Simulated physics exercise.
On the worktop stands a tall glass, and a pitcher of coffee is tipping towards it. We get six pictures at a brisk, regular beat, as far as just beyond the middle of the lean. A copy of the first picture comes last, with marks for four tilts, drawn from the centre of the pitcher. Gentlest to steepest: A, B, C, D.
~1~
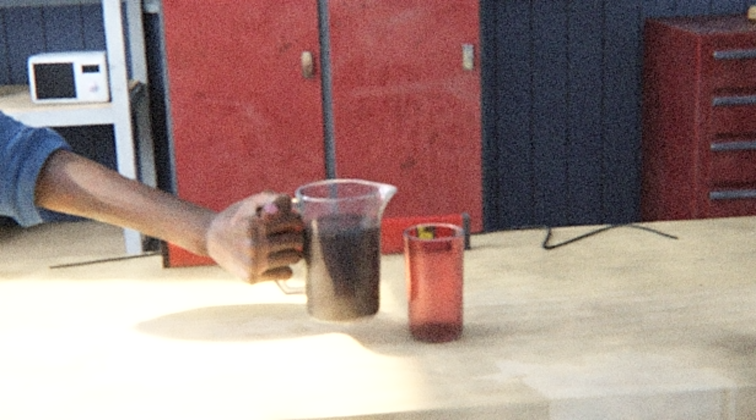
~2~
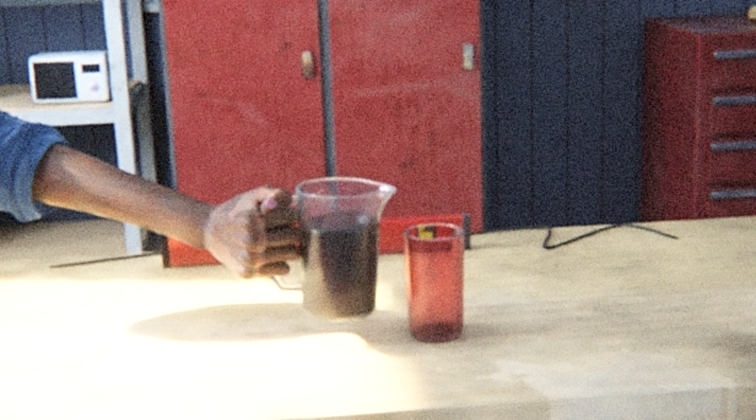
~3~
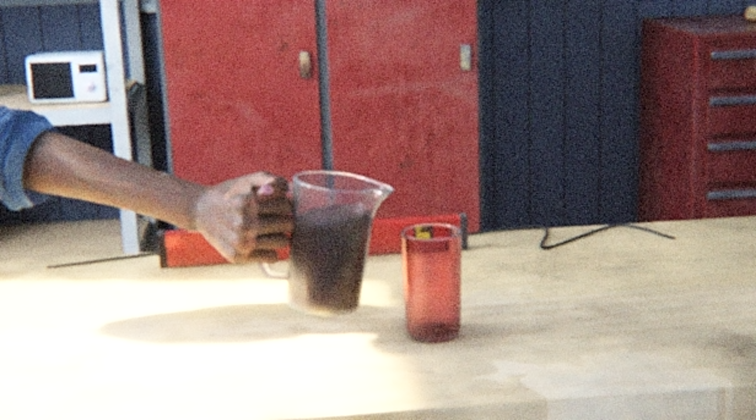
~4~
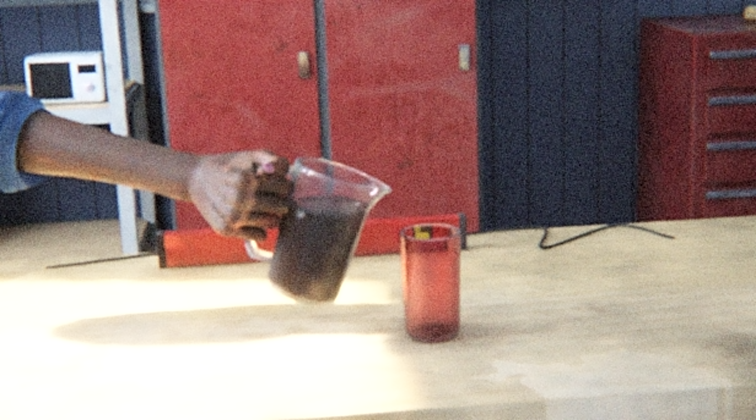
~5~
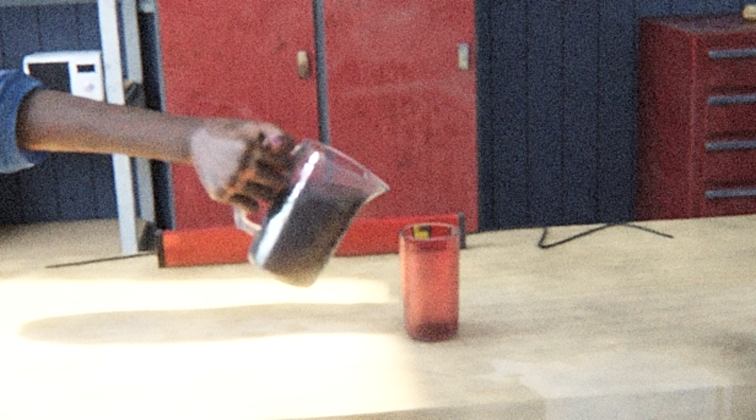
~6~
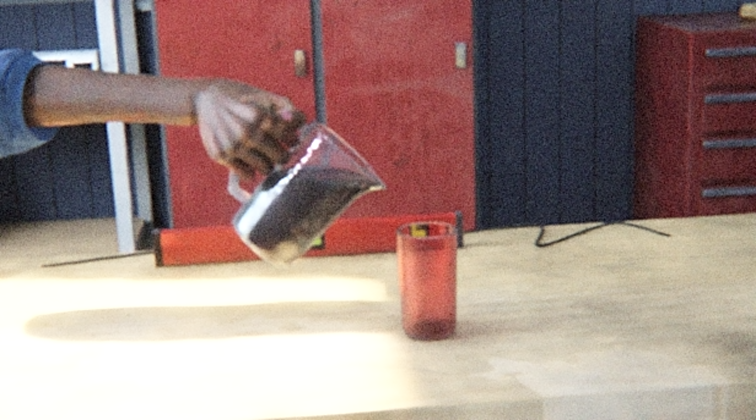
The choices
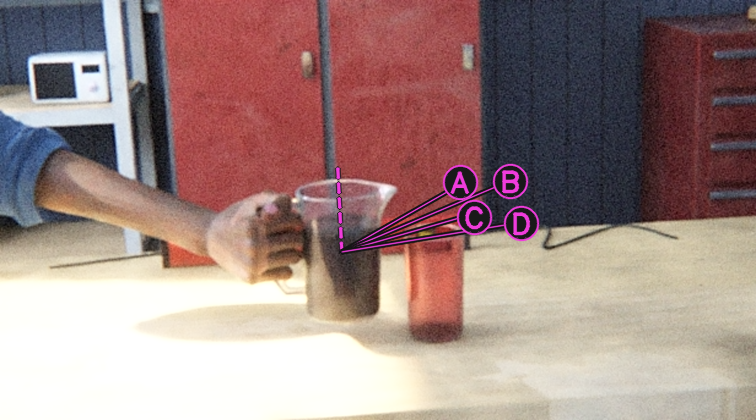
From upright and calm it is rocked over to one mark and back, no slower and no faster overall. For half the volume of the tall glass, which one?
Go for A.
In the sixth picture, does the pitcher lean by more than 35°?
Yes, it does.
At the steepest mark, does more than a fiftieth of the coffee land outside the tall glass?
Yes, it does.
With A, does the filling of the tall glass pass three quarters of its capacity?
No, it does not.
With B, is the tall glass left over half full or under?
Over half.
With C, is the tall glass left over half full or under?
Over.
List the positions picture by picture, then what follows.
Upright, lip at (395, 189); rim of the tall glass round (434, 231); nothing has left yet, in the first picture.
Tipped about 2°, lip at (395, 189); nothing has left yet, in the second picture.
Tipped about 9°, lip at (392, 189); nothing has left yet, in the third picture.
Tipped about 19°, lip at (390, 189); nothing has left yet, in the fourth picture.
Tipped about 31°, lip at (389, 188); nothing has left yet, in the fifth picture.
Tipped about 44°, lip at (386, 187); nothing has left yet, in the sixth picture.
On the marked copy, A at (446, 192); B at (494, 187); C at (456, 218); D at (504, 225).
Choosing A, the tall glass ends with about 47 % of what it can hold.
Choosing B, the tall glass ends with about 70 % of what it can hold.
Choosing C, the tall glass ends with about 83 % of what it can hold; 8 % of the coffee is spilt.
Choosing D, the tall glass ends with about 88 % of what it can hold; 20 % of the coffee is spilt.
